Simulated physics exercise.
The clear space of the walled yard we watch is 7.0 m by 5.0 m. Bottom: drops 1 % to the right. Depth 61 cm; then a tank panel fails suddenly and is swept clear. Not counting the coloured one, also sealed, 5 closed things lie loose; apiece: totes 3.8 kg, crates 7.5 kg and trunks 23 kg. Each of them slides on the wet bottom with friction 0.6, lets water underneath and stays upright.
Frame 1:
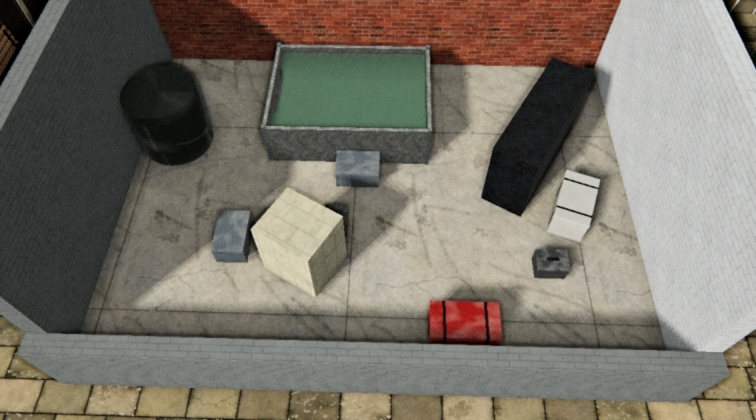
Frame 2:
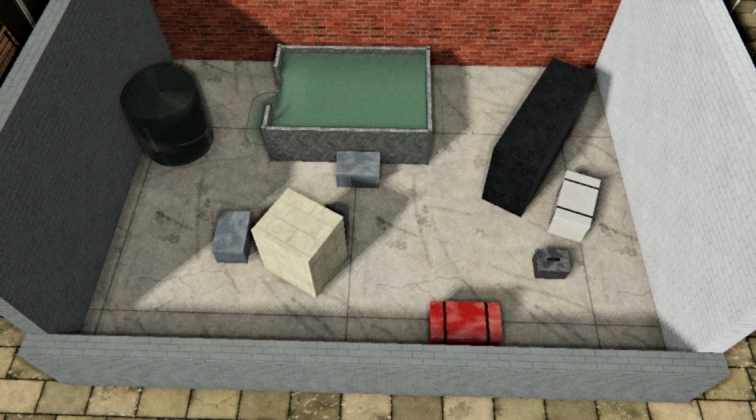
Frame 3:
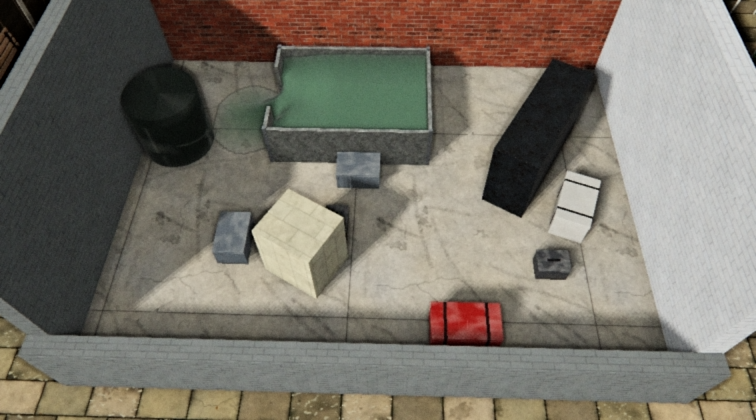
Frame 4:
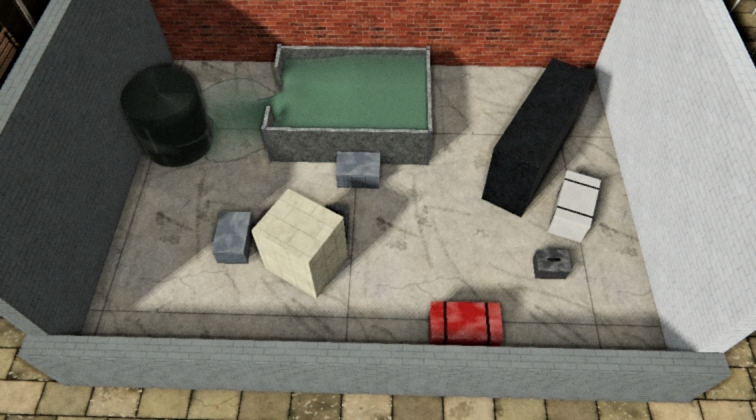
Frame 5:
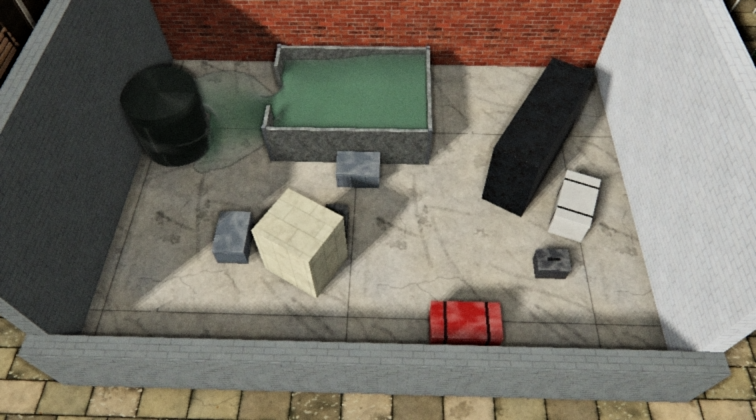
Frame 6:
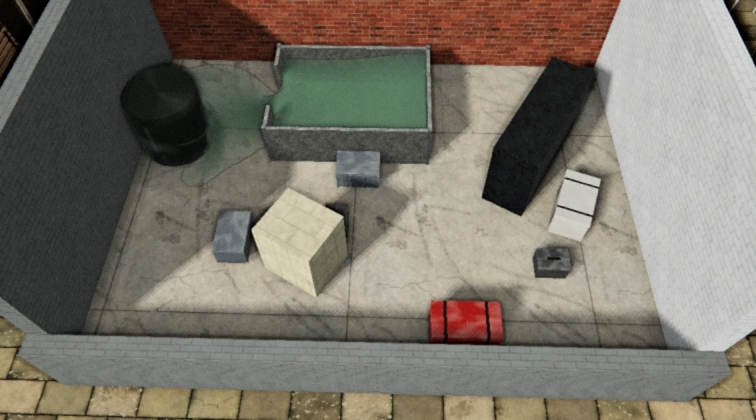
A walled yard with a cracked pale floor, seen from high above, has a grey stone tank of green water against its red brick back wall. A dark barrel stands left, a long black block right, with a cream crate, grey blocks, a white trunk and a red trunk around. The tank's left side opens and green water spreads toward the barrel while everything else and the camera stay still.
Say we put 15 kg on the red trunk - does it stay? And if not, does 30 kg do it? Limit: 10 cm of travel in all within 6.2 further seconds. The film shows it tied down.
Result: High ballast only.
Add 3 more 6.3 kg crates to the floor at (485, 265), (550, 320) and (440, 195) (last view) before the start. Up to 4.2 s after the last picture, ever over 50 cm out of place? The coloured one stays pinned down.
In order: Not as far, then not as far, then not as far.
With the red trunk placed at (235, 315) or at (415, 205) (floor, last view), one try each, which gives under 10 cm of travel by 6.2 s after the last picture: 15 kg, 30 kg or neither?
Taking the two tries in order, both fall short and even the light one works.
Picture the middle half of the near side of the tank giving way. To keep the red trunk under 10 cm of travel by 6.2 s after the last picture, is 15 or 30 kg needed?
Then both masses fall short.
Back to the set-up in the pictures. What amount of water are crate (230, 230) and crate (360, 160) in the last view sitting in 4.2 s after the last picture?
First roughly 6 cm, second roughly 2 cm.
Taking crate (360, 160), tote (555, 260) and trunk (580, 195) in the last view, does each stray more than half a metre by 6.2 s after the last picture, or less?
So, going through them in order, it's not beyond, not beyond and not beyond.
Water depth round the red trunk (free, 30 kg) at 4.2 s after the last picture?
About 2 cm.
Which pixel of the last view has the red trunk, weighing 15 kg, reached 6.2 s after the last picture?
It should be close to (501, 301) in the last view.
Then, 0.6 s after the last picture the red trunk would be 0 cm from its start with 15 kg and 0 cm from its start with 30 kg; 0 cm of water round it then.
Then, 2.3 s after the last picture the red trunk would be 0 cm from its start with 15 kg and 0 cm from its start with 30 kg; 0 cm of water round it then.
Then, 4.2 s after the last picture the red trunk would be 0 cm from its start with 15 kg and 0 cm from its start with 30 kg; 2 cm of water round it then.
Then, 6.2 s after the last picture the red trunk would be 48 cm from its start with 15 kg and 2 cm from its start with 30 kg; 5 cm of water round it then.
